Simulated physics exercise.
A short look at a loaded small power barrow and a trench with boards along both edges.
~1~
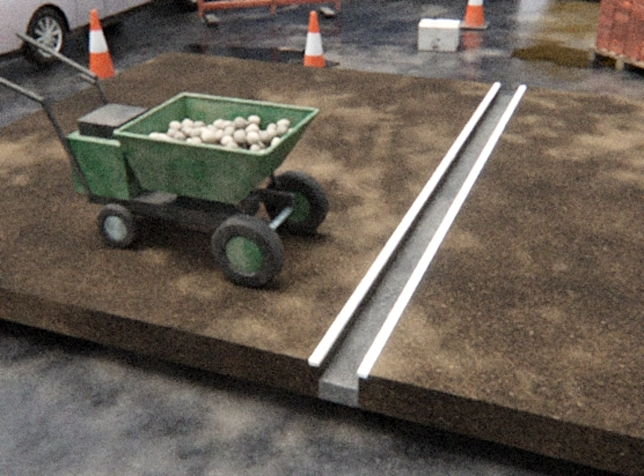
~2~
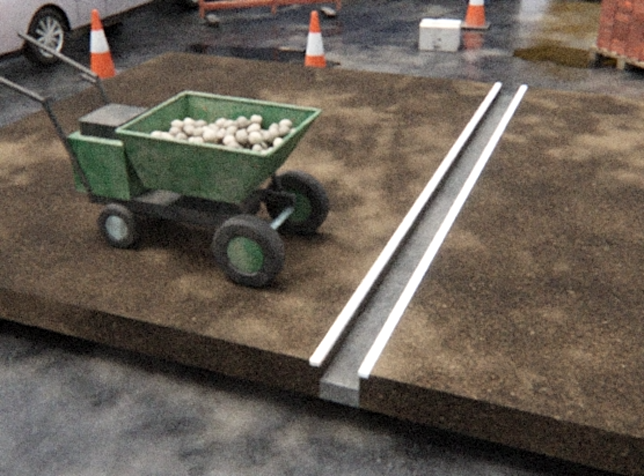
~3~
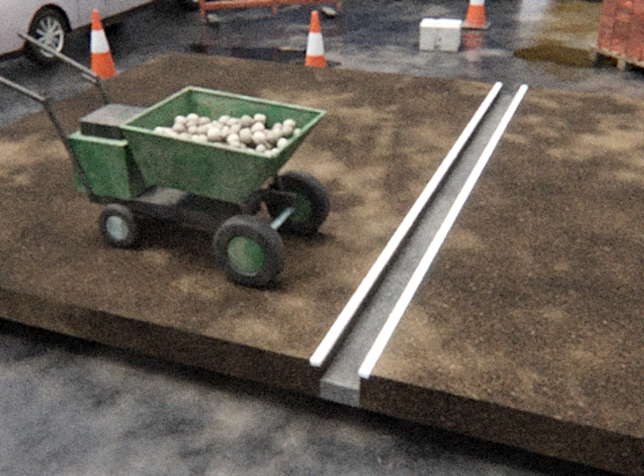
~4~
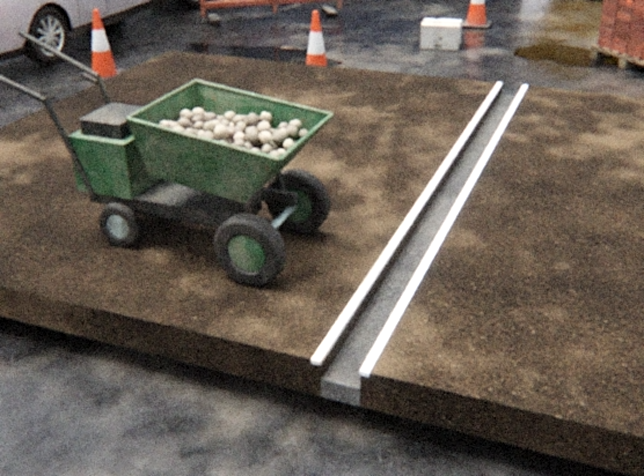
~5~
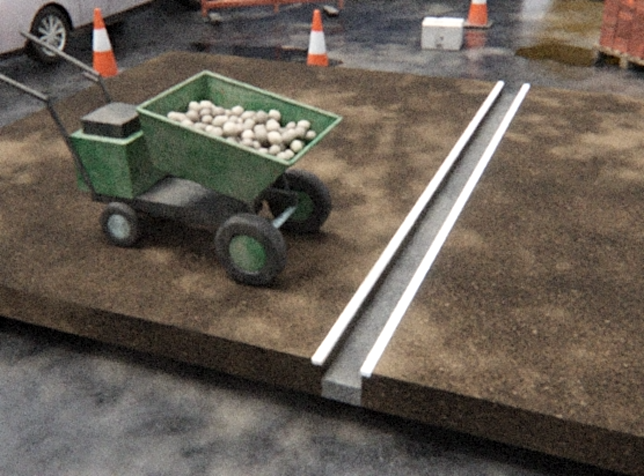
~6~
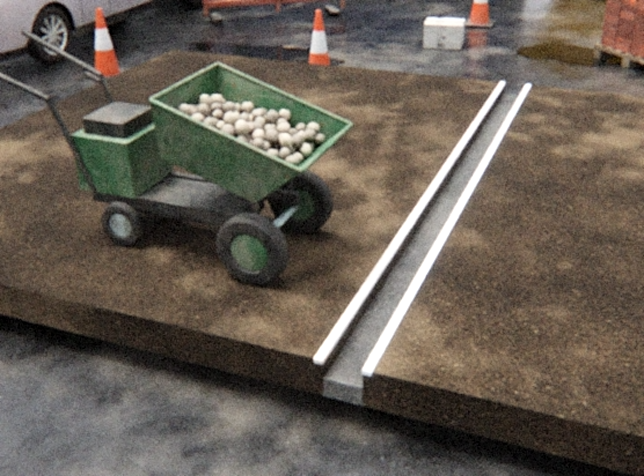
The green skip on a small power barrow, loaded with pale river pebbles, slowly tilted forward to the right while its wheels stayed put beside a narrow trench edged with white boards.
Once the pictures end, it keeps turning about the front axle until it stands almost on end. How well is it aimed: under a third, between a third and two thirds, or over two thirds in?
The trench ends with from one third to two thirds of it.
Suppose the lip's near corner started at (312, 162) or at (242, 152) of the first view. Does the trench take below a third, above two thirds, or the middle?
At the first place under a third, at the second one to two thirds.
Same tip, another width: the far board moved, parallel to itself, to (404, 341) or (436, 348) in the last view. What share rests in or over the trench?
The first gives 70 %, the second 90 %.
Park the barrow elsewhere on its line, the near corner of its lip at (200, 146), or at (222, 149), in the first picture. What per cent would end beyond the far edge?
Roughly 0 per cent, and 10 per cent.
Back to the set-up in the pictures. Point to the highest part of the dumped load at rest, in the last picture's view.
Around (393, 256).
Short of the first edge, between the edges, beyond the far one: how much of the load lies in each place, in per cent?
Short near 5; between near 50; beyond near 45.
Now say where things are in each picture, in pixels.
In the first frame, lip of the skip at (264, 155), level; top of the load at (218, 137), river pebbles; first edge of the trench at (335, 329); far edge at (381, 339), the trench under half as wide as the skip, and about half as deep as wide.
In the second frame, lip of the skip at (267, 156), level; top of the load at (220, 137).
In the third frame, lip of the skip at (272, 158), tipped barely; top of the load at (217, 140).
In the fourth frame, lip of the skip at (280, 160), tipped a little; top of the load at (214, 126).
In the fifth frame, lip of the skip at (290, 165), tipped a little; top of the load at (207, 121).
In the sixth frame, lip of the skip at (302, 172), tipped clearly; top of the load at (208, 123); first edge of the trench at (340, 327); far edge at (386, 337).
Soon after the last picture, skip tipped steeply; all in the skip.
A little later, skip tipped right over; nearly all in the skip; a small part in or heaped over the trench; a stray few falling.
Later still, skip tipped right over; about a quarter in the skip; about a third in or heaped over the trench; about a third beyond it.
By the end, skip tipped right over; a stray few in the skip; a small part short of the trench; about half in or heaped over the trench; about half beyond it.
